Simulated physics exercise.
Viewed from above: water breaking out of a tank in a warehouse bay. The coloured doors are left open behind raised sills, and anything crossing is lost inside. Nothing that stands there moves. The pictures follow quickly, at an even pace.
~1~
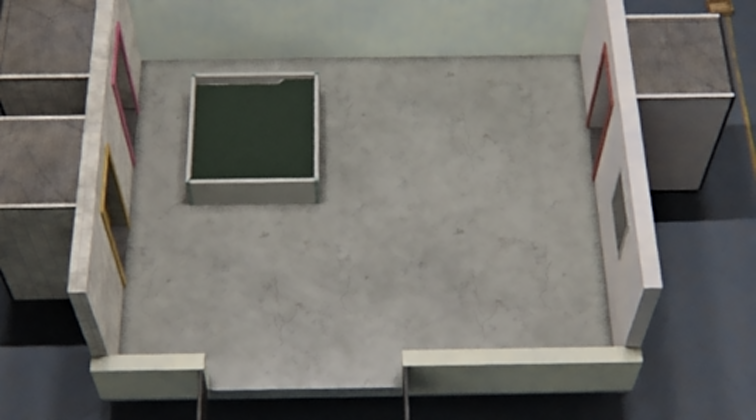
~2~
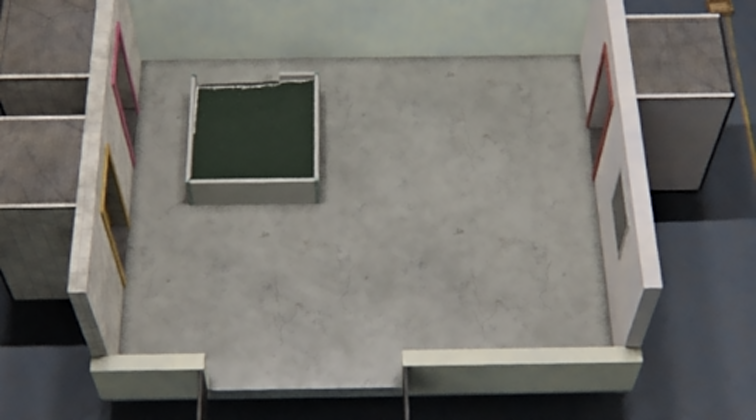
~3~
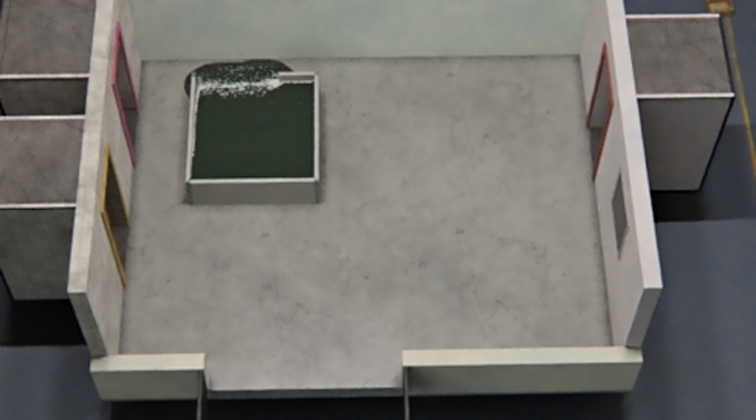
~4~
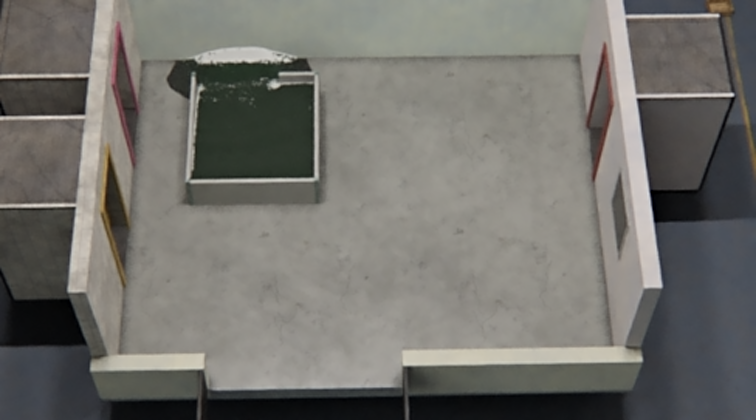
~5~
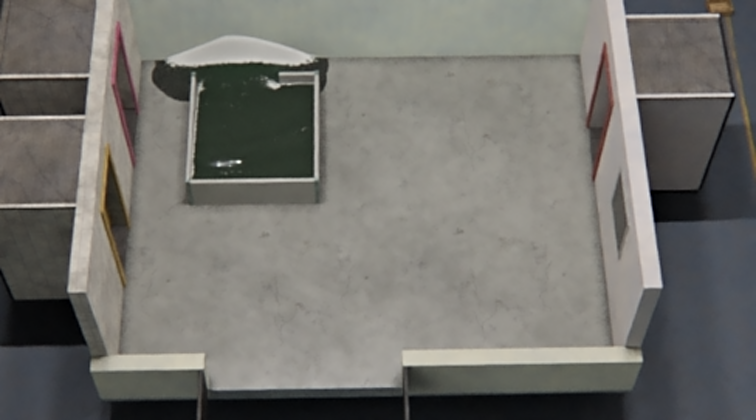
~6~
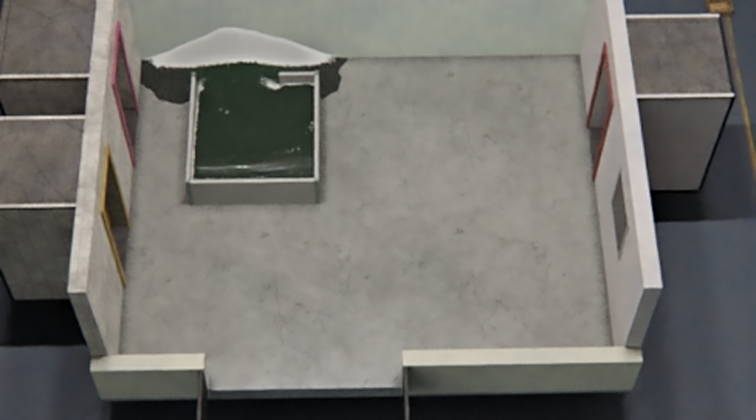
The clip shows a walled bay seen from above, with a square tank of dark green water; its far side gives way, and water pours out, rising in white against the back wall and spreading sideways across the floor.
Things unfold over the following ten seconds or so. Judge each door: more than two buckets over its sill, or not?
In order: Pink door: Two pails at most; red door: Over two pails; yellow door: Two pails at most.
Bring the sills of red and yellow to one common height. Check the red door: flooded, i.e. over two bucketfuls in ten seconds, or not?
As for the red door, it remains short of it.
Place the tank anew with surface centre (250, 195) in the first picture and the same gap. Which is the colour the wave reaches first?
It is the door marked pink.
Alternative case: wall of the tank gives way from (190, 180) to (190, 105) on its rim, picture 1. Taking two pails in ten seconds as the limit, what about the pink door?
I reckon pink door overshoots.
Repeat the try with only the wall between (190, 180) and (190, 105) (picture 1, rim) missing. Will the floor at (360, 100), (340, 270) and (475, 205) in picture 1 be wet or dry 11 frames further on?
So that's left bare for the first, left bare for the second and left bare for the third.
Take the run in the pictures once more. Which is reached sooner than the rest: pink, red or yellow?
That's the pink door.
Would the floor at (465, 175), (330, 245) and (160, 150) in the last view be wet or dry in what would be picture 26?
Point 1: Drenched; point 2: Not wet; point 3: Drenched.
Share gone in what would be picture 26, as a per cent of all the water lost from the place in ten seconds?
Roughly 5 %.
A moment on, water covers 10 % of the floor; the pink door wet at the sill, nothing in, the red door not reached, the yellow door not reached.
Next, water covers 25 % of the floor; the pink door wet at the sill, nothing in, the red door not reached, the yellow door wet at the sill, nothing in.
Then, water covers 55 % of the floor; the pink door wet at the sill, nothing in, the red door under two buckets in, the yellow door wet at the sill, nothing in.
Later, water covers 70 % of the floor; the pink door wet at the sill, nothing in, the red door over two buckets in, the yellow door wet at the sill, nothing in.
In the end, water covers 95 % of the floor; the pink door wet at the sill, nothing in, the red door over two buckets in, the yellow door wet at the sill, nothing in.
